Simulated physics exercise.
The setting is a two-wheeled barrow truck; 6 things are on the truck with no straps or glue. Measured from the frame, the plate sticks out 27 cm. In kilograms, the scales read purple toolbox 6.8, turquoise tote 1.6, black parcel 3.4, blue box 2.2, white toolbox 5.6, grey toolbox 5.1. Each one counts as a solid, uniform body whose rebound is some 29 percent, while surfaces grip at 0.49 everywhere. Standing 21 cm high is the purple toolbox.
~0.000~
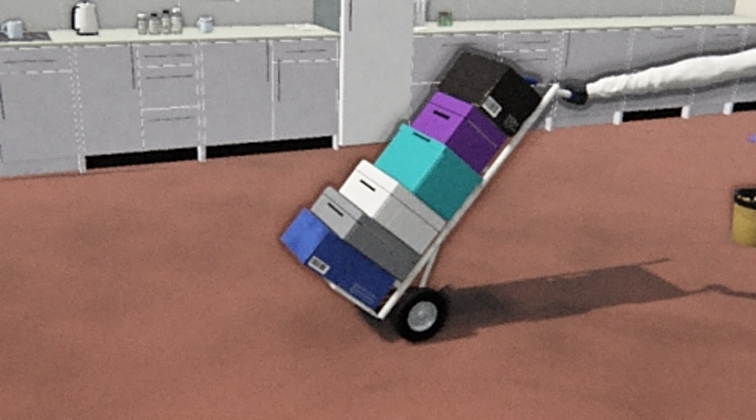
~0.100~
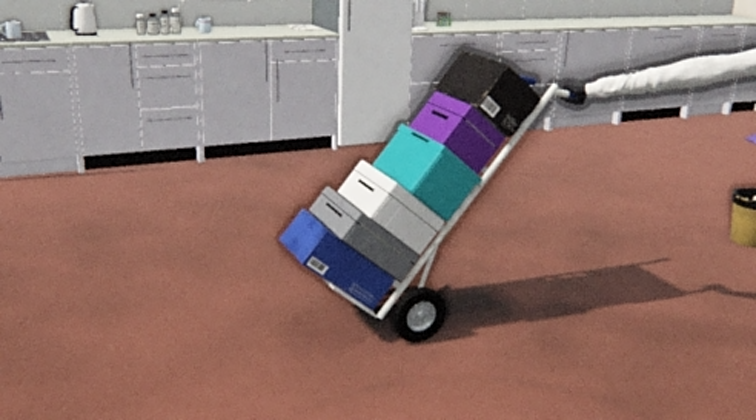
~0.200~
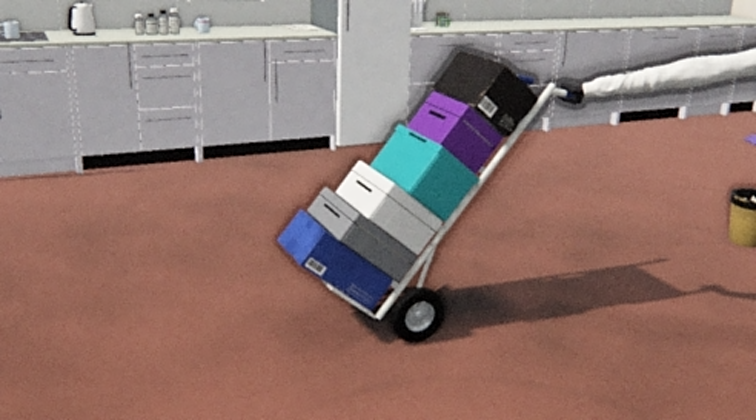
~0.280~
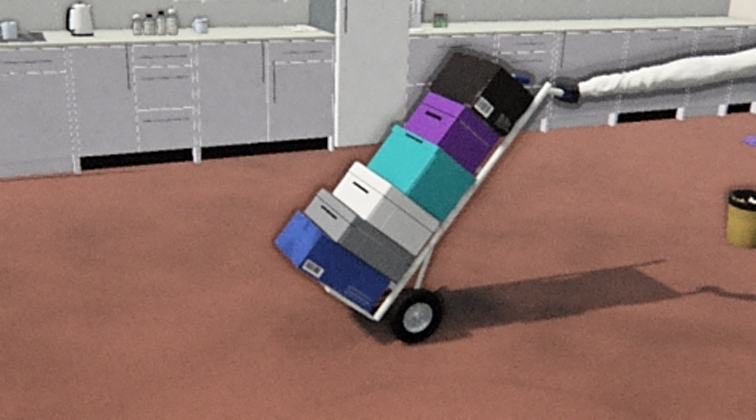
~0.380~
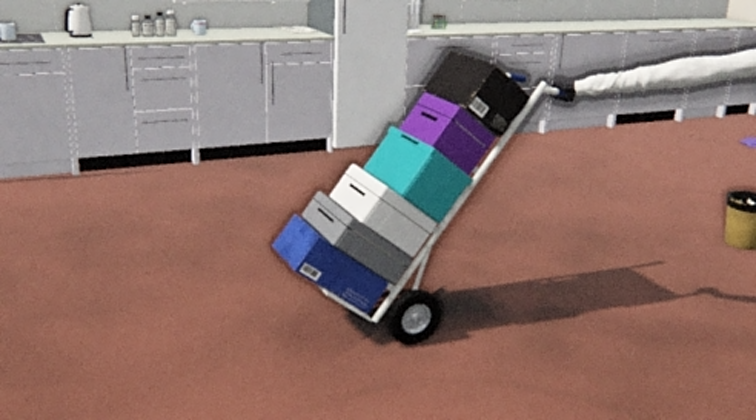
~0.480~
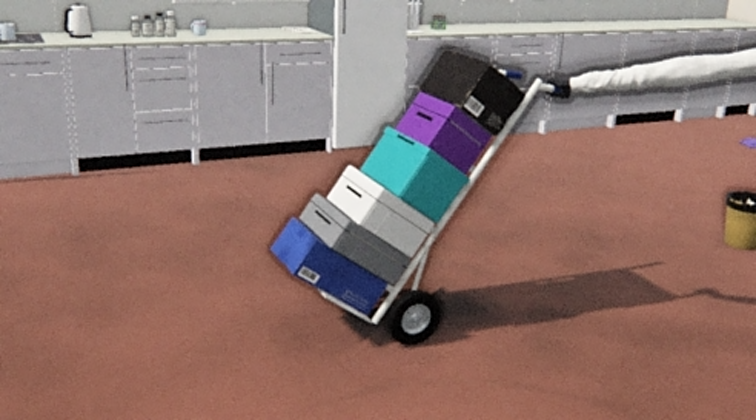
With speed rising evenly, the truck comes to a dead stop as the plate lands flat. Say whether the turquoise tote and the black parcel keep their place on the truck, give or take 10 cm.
First the turquoise tote: It keeps its position; then the black parcel: It keeps its position.
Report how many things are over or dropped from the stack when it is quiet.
0.
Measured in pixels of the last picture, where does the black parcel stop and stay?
Somewhere around (341, 92).
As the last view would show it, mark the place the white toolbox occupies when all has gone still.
My guess is roughly (330, 243).
Around 1.48 s, leaning back 1°.
Around 1.68 s, truck upright; black parcel tipped 6° against what carries it near (320, 91); turquoise tote tipped 6° against what carries it near (327, 194); purple toolbox tipped 6° against what carries it.
Around 2.18 s, truck upright.
Finally (2.9 s), all 6 still in place (within 10 cm). Final places as that camera would see them, turquoise tote near (337, 195), black parcel near (341, 92).
